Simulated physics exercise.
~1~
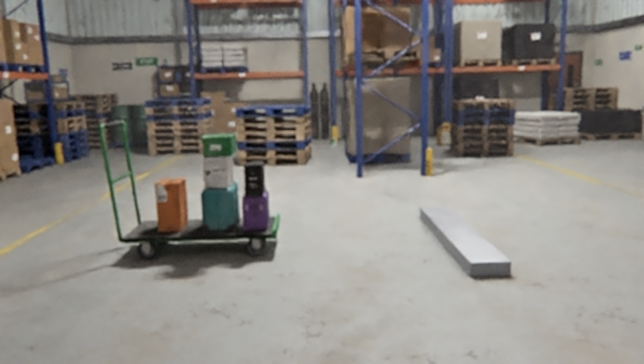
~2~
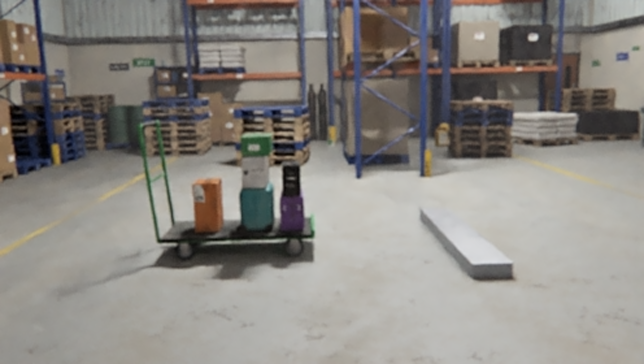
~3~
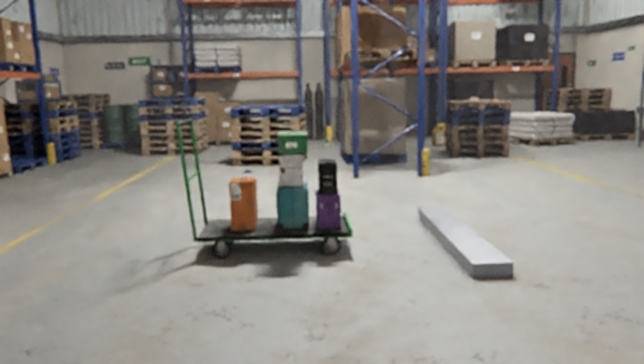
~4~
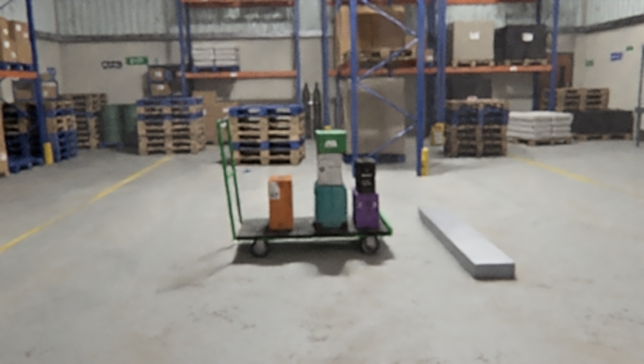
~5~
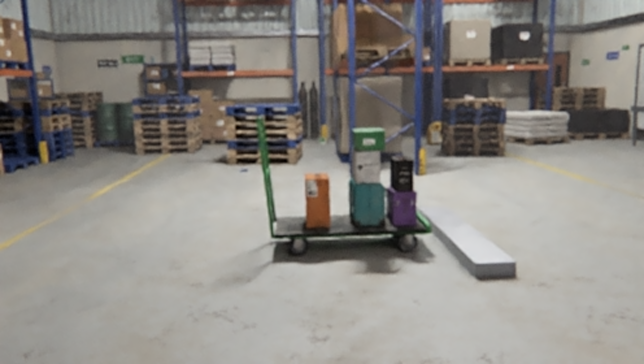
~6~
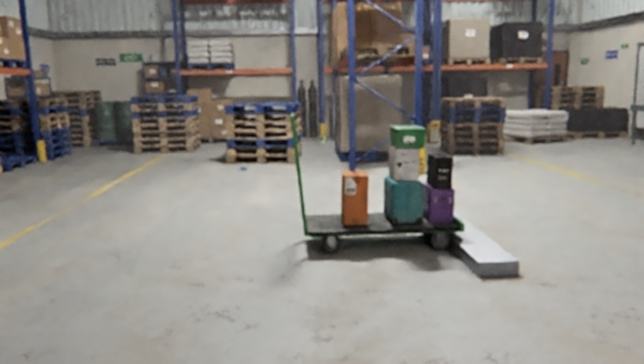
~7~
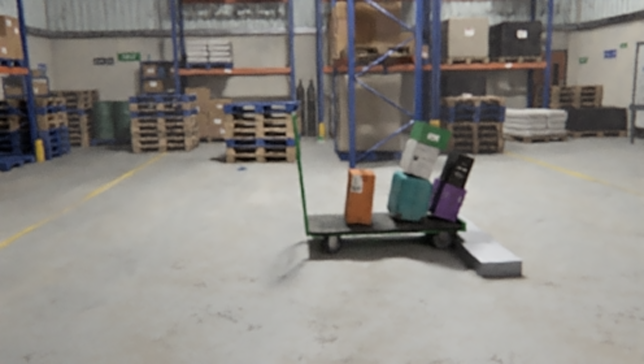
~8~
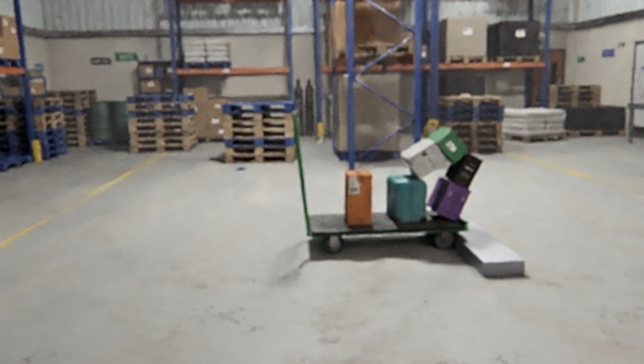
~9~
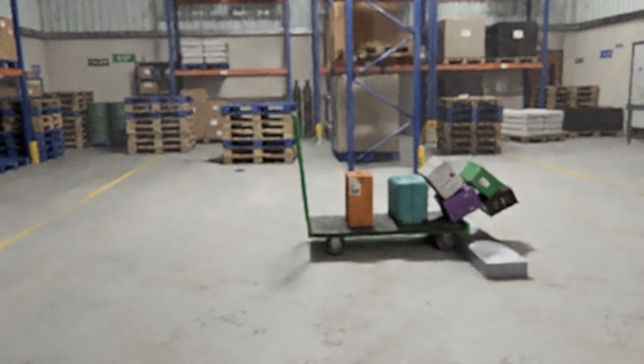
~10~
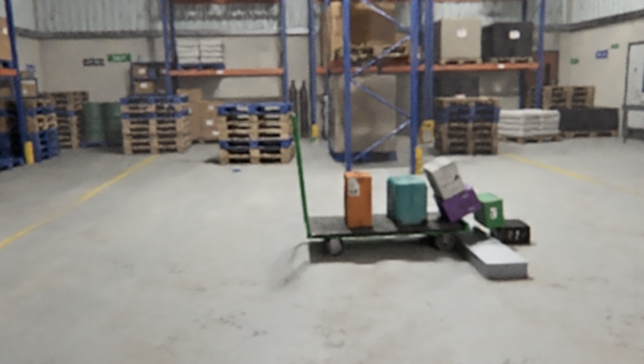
To begin with, a flat trolley with a green handle rolls to the right across a warehouse floor, carrying an orange parcel, a teal suitcase, a purple toolbox and stacked cartons topped by a green tote. It reaches a long, low grey kerb and stops abruptly. The purple toolbox and the stacked items lean forward, while the orange parcel and teal suitcase stay upright. The green tote and black carton then topple over the front edge, landing on the floor beyond the kerb. The white carton tumbles onto the tipped toolbox, and both remain at the front of the deck.
